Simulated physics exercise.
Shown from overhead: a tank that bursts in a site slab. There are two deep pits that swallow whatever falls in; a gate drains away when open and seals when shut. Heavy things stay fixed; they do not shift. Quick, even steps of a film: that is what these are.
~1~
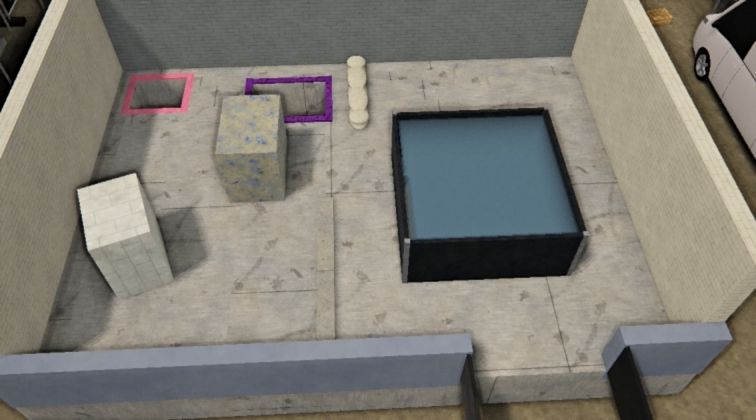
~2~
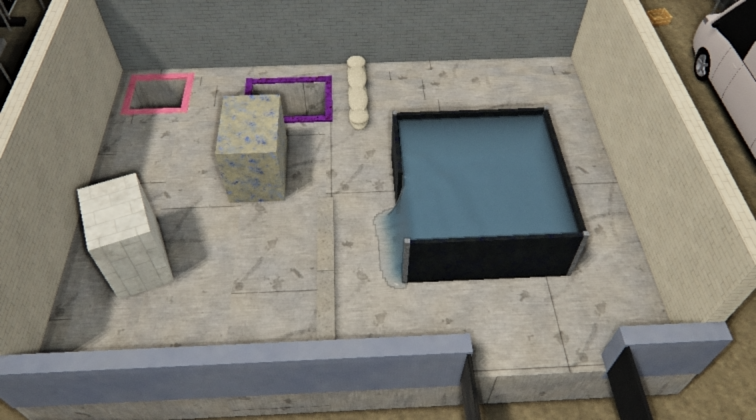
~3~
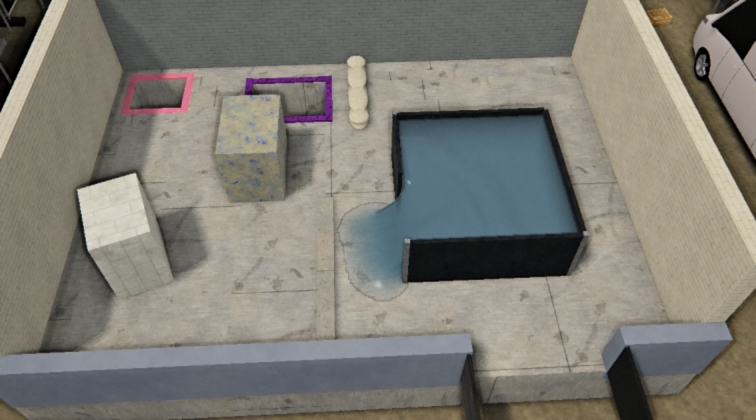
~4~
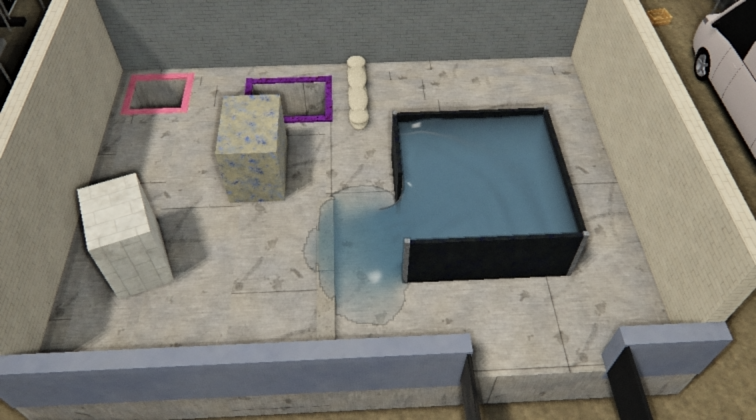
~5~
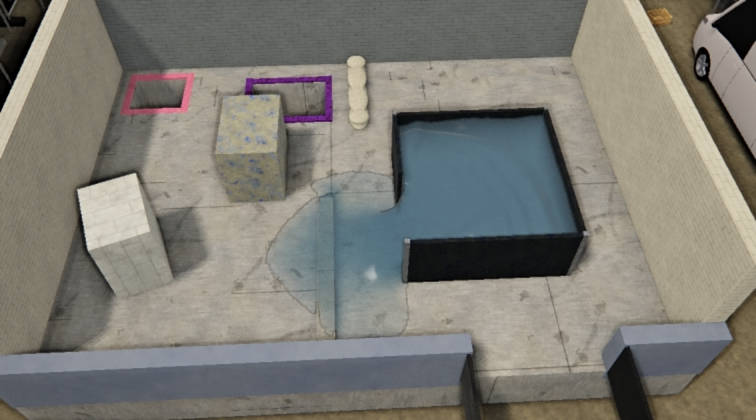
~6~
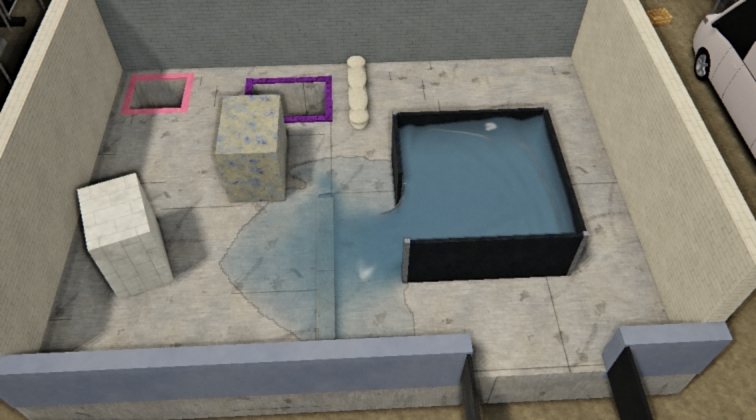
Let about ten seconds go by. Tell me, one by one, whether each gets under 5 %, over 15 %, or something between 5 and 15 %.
One by one: As it plays out the gate never reaches five per cent. As it plays out the purple pit sits in the middle - five to fifteen per cent. As it plays out the pink pit goes past fifteen per cent.
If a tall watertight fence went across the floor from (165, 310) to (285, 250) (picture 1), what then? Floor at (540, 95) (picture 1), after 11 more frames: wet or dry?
There: Clear.
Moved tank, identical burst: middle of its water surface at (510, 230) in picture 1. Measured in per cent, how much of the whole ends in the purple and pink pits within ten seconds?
Ten seconds on: Purple pit 4 percent, pink pit 30 percent.
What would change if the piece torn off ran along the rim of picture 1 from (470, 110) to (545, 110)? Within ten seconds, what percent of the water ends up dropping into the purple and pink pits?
Purple 2 %, pink 4 %.
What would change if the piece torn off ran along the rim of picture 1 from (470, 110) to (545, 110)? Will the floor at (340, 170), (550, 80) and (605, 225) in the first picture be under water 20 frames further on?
First point swamped, second point swamped, third point swamped.
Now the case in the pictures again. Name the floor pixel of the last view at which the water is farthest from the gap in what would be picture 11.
The farthest wet point should be near (75, 327).
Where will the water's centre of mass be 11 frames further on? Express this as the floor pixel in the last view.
That comes out near (373, 239).
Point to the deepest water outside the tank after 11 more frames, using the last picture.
That would be (54, 353).
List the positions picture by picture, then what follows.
In the first frame, still water in the water tank at (482, 173).
In the second frame, the front is at (402, 285), out from the gap at (404, 234).
In the third frame, water pours out at (404, 235) and has run to (348, 219).
In the fourth frame, the front is at (338, 307), out from the gap at (404, 236).
In the fifth frame, water pours out at (404, 236) and has run to (274, 262).
In the sixth frame, the front is at (227, 264), out from the gap at (404, 235).
A moment on, water covers 30 % of the floor; the gate 0 %, the purple pit 0 %, the pink pit 0 %.
Next, water covers 40 % of the floor; the gate 0 %, the purple pit 1 %, the pink pit 0 %.
Then, water covers 55 % of the floor; the gate 0 %, the purple pit 2 %, the pink pit 2 %.
Later, water covers 70 % of the floor; the gate 0 %, the purple pit 5 %, the pink pit 13 %.
In the end, water covers 90 % of the floor; the gate 1 %, the purple pit 8 %, the pink pit 24 %.
